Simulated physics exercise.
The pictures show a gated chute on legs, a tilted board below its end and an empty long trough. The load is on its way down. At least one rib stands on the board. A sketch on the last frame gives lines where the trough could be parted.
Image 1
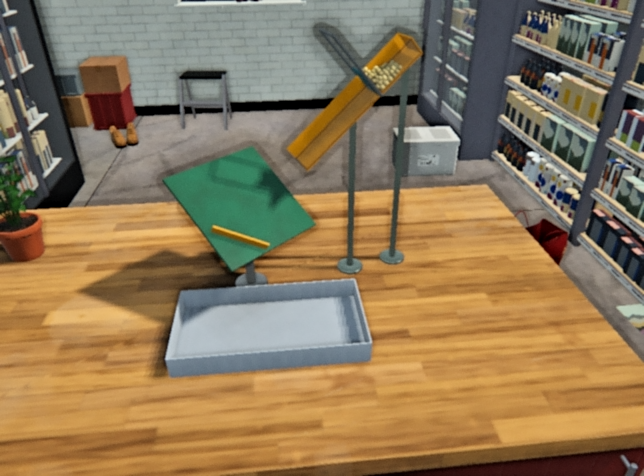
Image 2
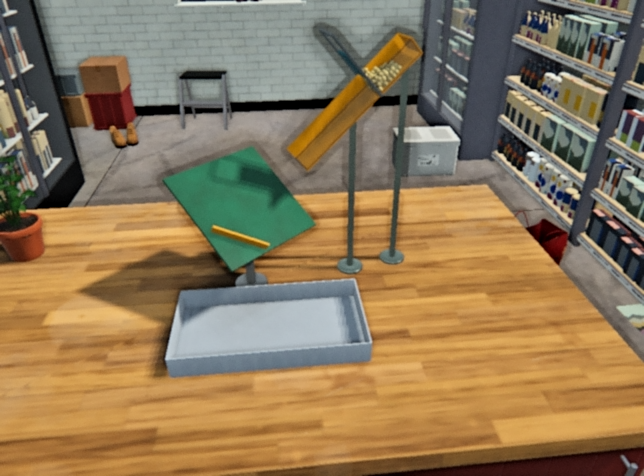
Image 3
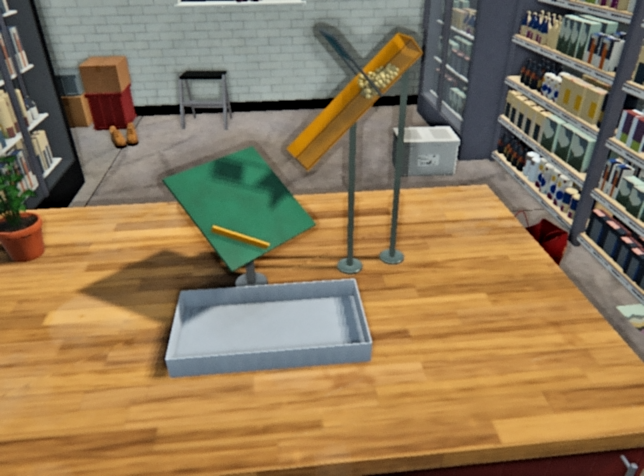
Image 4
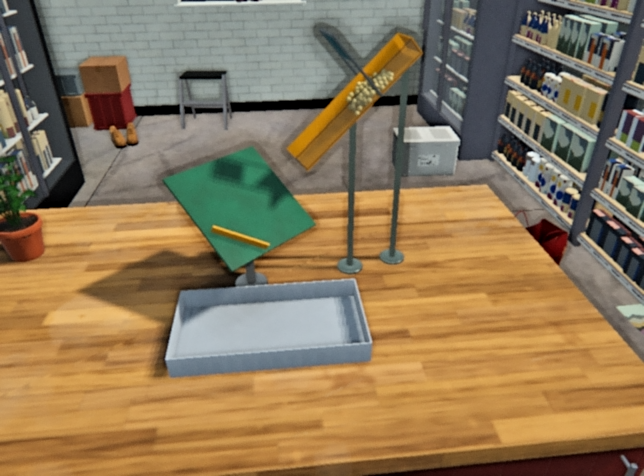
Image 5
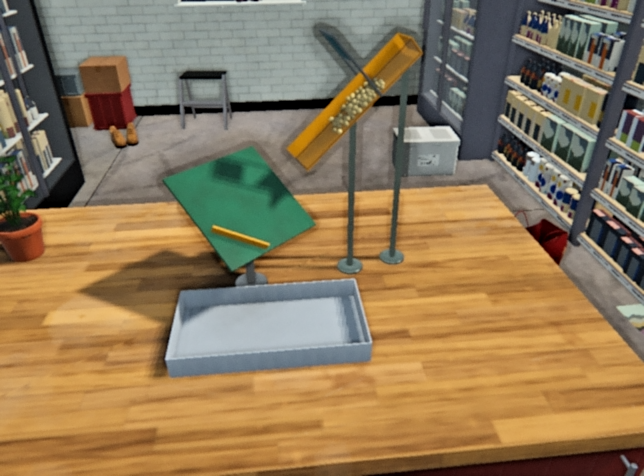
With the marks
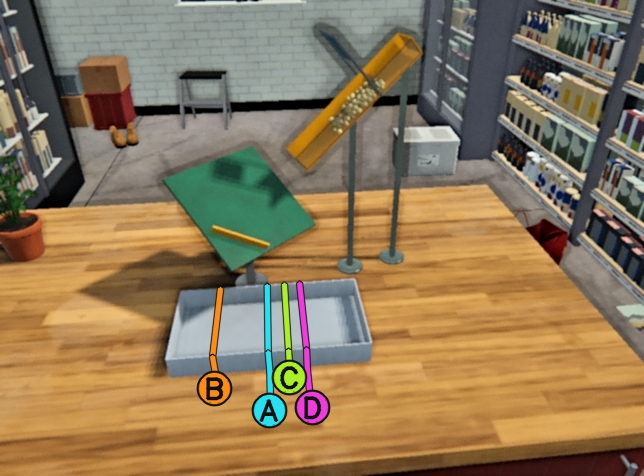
Small pale beans slide down and to the left along a sloping orange chute on legs, spreading out as they move, while the tilted green board with an orange rib and the empty grey trough below stay still.
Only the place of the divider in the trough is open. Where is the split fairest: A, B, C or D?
D works best here.
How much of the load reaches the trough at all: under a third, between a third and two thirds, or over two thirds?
Over two thirds.
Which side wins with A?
Right.
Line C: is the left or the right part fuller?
Right.
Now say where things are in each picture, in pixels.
The first picture shows load behind the gate at (380, 75), soya beans; lip of the chute at (303, 166), sloping fairly steeply.
The second picture shows middle of the board at (243, 203), tilted fairly steeply; middle of its low edge at (277, 246); of its high edge at (211, 161).
The third picture shows front corners of the trough at (166, 359) and (371, 343), empty; front of the load at (368, 97).
The fourth picture shows middle of the load at (367, 89); its front at (357, 113), about a quarter of the way to the lip; rib from (213, 226) to (269, 244).
The fifth picture shows middle of the load at (356, 100); its front at (335, 130), about half of the way to the lip.
On the marked copy, line A crosses the front rim at (268, 351); line B crosses the front rim at (212, 356); line C crosses the front rim at (288, 349); line D crosses the front rim at (306, 348).
If A is chosen, of what is caught, a small part on the left of the divider, nearly all on the right.
If B is chosen, of what is caught, none on the left of the divider, all on the right.
If C is chosen, of what is caught, a small part on the left of the divider, nearly all on the right.
If D is chosen, of what is caught, about a third on the left of the divider, about two thirds on the right.
